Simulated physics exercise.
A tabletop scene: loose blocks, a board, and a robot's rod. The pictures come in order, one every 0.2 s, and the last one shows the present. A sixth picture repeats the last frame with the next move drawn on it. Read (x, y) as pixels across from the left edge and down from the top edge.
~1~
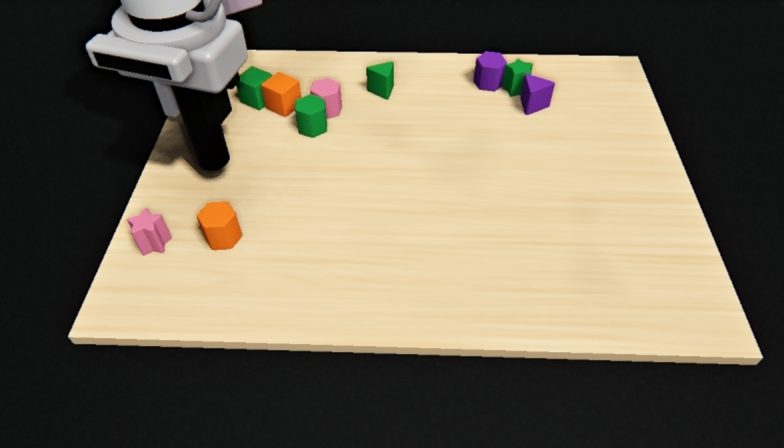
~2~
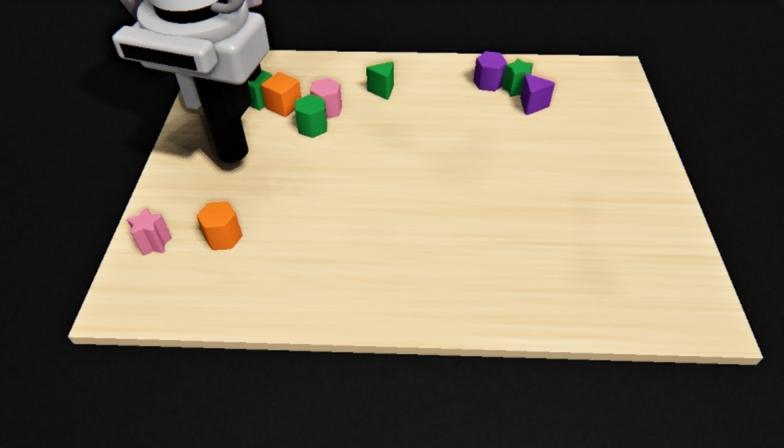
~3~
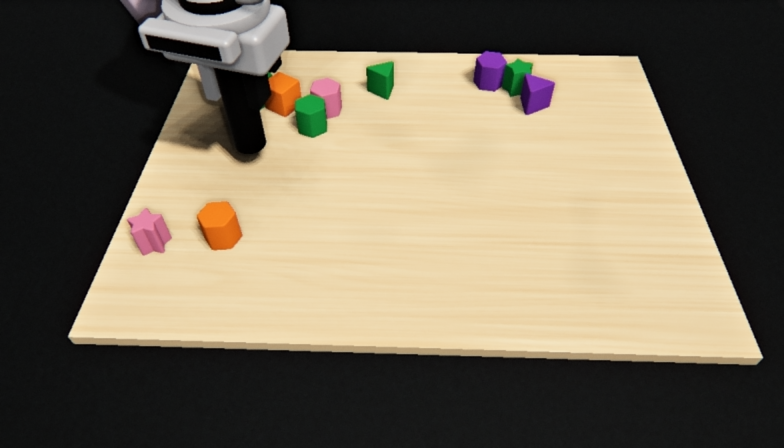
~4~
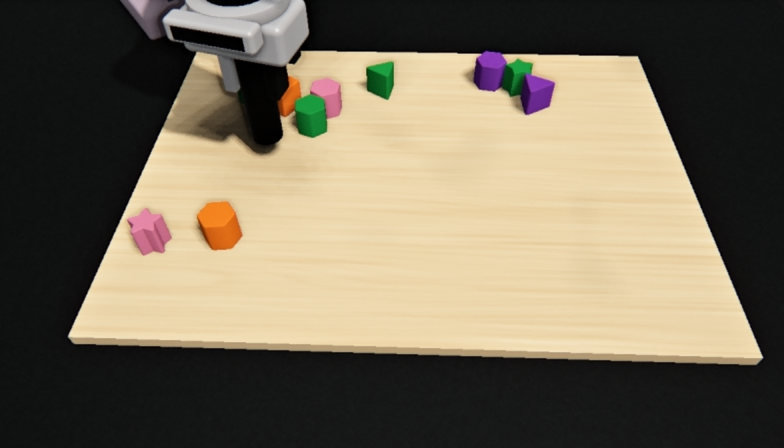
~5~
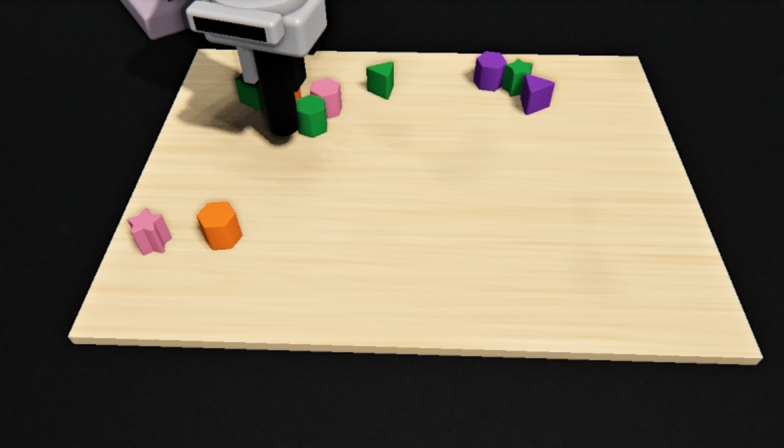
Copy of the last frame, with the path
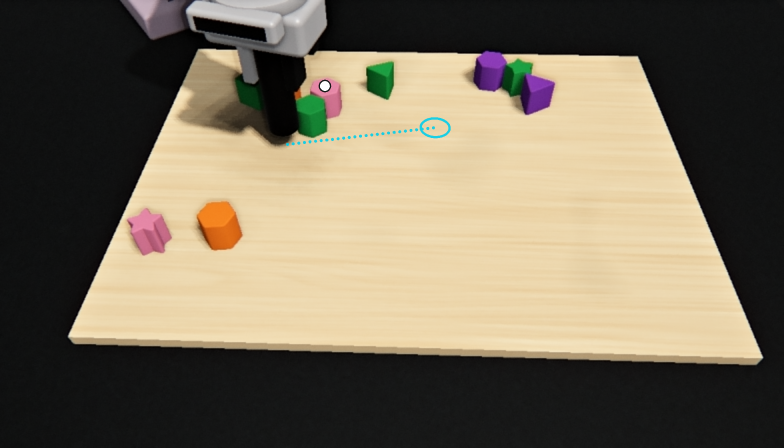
At first, a robot's dark rod stands near the left side of a wooden board scattered with colourful blocks. It moves steadily right and slightly away from the viewer, while the blocks stay still. By the end, it stands beside the green six-sided block, covering most of the orange square one.
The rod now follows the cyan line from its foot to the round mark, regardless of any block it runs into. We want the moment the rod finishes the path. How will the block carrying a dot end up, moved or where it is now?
Shifted out of place.
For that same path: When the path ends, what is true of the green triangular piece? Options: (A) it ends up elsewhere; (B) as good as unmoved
B - as good as unmoved.
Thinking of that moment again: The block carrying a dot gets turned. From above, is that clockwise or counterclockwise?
My answer: Anticlockwise.
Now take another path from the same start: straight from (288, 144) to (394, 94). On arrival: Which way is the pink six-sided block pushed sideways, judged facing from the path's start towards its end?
That's a shift to the left.
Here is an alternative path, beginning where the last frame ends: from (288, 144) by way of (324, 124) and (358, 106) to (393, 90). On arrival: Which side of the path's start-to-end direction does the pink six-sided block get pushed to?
Its sideways move is to the left.
Drawn move, in a line from (288, 144) to (435, 128); the dot is on the pink six-sided block.
What follows on the original path. One third of the way, rod at (337, 121); green six-sided block at (338, 96), turned 30° anticlockwise; pink six-sided block at (333, 79), turned 45° anticlockwise.
Two thirds of the way, rod at (387, 116); green six-sided block at (338, 96), turned 35° anticlockwise; pink six-sided block at (333, 79), turned 45° anticlockwise.
At the end, rod at (436, 110); orange square block still; green six-sided block at (338, 96), turned 35° anticlockwise; pink six-sided block at (333, 79), turned 45° anticlockwise; green triangular piece still.
